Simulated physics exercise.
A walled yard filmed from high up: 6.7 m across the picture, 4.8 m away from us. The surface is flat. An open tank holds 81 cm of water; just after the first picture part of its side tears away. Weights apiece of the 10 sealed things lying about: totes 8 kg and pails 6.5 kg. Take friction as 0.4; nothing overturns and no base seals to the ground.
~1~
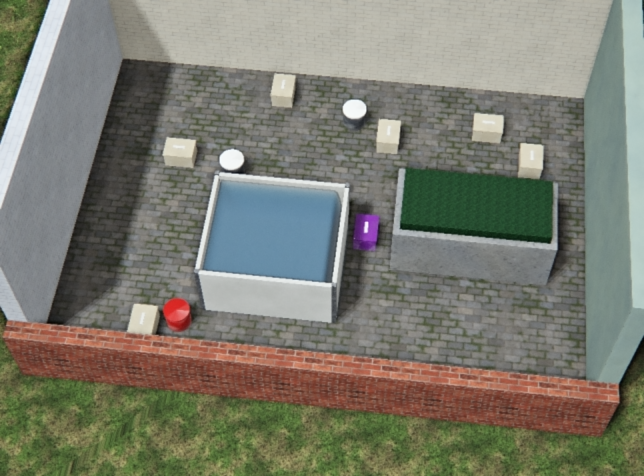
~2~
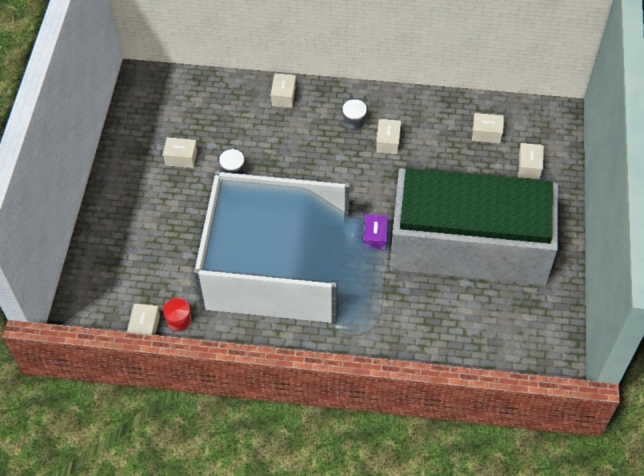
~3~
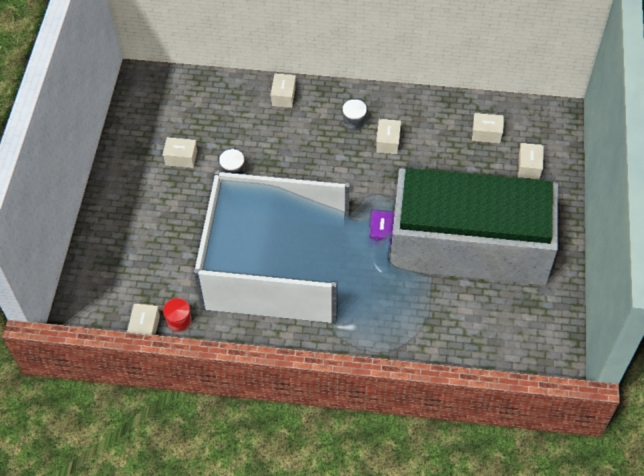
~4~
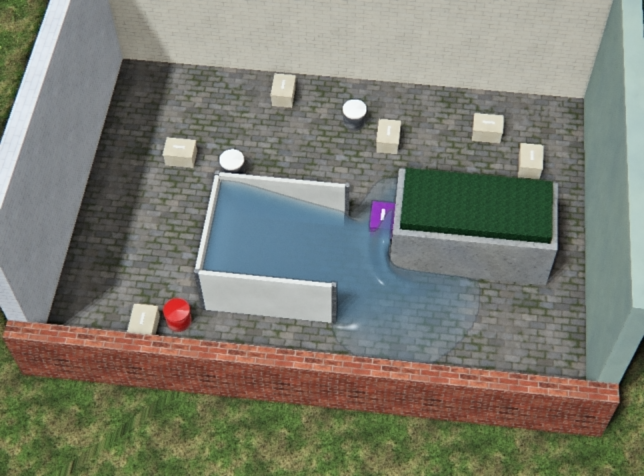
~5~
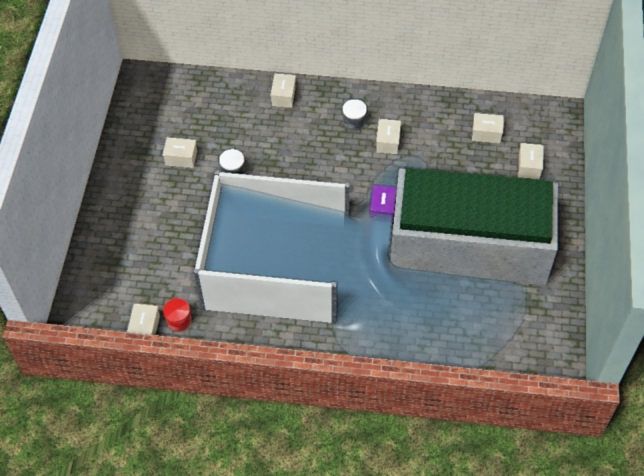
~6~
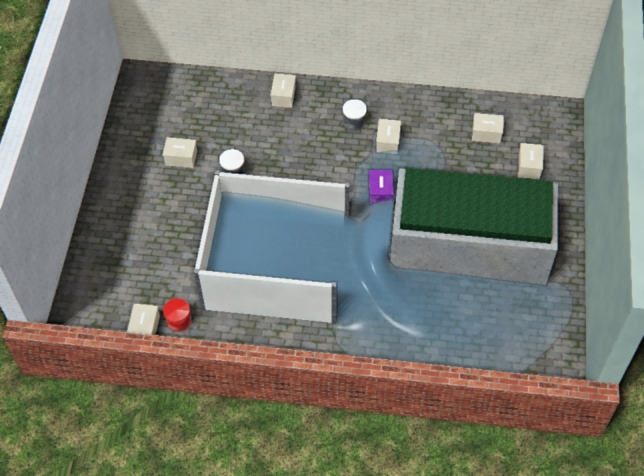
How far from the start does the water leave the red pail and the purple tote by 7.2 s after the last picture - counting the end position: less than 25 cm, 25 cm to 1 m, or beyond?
The red pail slides a little; the purple tote travels far.
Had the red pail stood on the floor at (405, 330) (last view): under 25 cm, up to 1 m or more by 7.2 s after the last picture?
It travels far.
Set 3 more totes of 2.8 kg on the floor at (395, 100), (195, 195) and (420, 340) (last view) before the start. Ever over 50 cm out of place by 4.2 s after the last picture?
In that order: Over, less, over.
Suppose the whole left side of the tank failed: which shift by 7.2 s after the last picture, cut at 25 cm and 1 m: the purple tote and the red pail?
In that case the purple tote barely shifts, the red pail travels far.
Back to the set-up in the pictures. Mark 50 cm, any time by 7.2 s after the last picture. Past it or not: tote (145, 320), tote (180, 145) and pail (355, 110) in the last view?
In turn: Over, over, over.
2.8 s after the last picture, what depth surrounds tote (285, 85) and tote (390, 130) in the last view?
Roughly 9 and 6 cm.
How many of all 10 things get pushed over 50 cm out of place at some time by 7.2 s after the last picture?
That makes 8.
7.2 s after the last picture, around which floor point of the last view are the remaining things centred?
Around (234, 193).
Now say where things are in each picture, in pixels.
The first picture shows the red pail at (176, 310), on the bottom; the purple tote at (366, 228) rests on the ground; 2.2 m2 under water; 0 of 10 have shifted.
The second picture shows the red pail at (176, 310), on the bottom; the purple tote at (376, 228) rests on the ground, 12 cm from its start; 3.1 m2 under water; 1 of 10 have shifted.
The third picture shows the red pail at (176, 310), on the bottom; the purple tote at (382, 224), on the bottom, 21 cm from its start; water covers 4.1 m2; 1 of 10 have shifted.
The fourth picture shows the red pail at (176, 310) rests on the ground; the purple tote at (383, 215), afloat, 22 cm from its start; water covers 5.1 m2; 1 of 10 have shifted.
The fifth picture shows the red pail at (176, 310), on the bottom; the purple tote at (384, 199) floats, 33 cm from its start; water covers 6.3 m2; 1 of 10 have shifted.
The sixth picture shows the red pail at (176, 310) rests on the ground; the purple tote at (381, 182) floats, 61 cm from its start; 7.8 m2 under water; 1 of 10 have shifted.
Then, 0.9 s after the last picture the red pail is near (176, 310), 0.0 m from its start, aground; the purple tote is near (331, 92), 2.3 m from its start, aground; 0 afloat.
Then, 2.8 s after the last picture the red pail is near (176, 310), 0.0 m from its start, aground; the purple tote is near (141, 85), 4.0 m from its start, aground; 1 afloat.
Then, 4.8 s after the last picture the red pail is near (153, 287), 0.5 m from its start, aground; the purple tote is near (125, 160), 3.4 m from its start, aground; 2 afloat.
Then, 7.2 s after the last picture the red pail is near (153, 286), 0.5 m from its start, aground; the purple tote is near (107, 179), 3.5 m from its start, aground; 2 afloat.
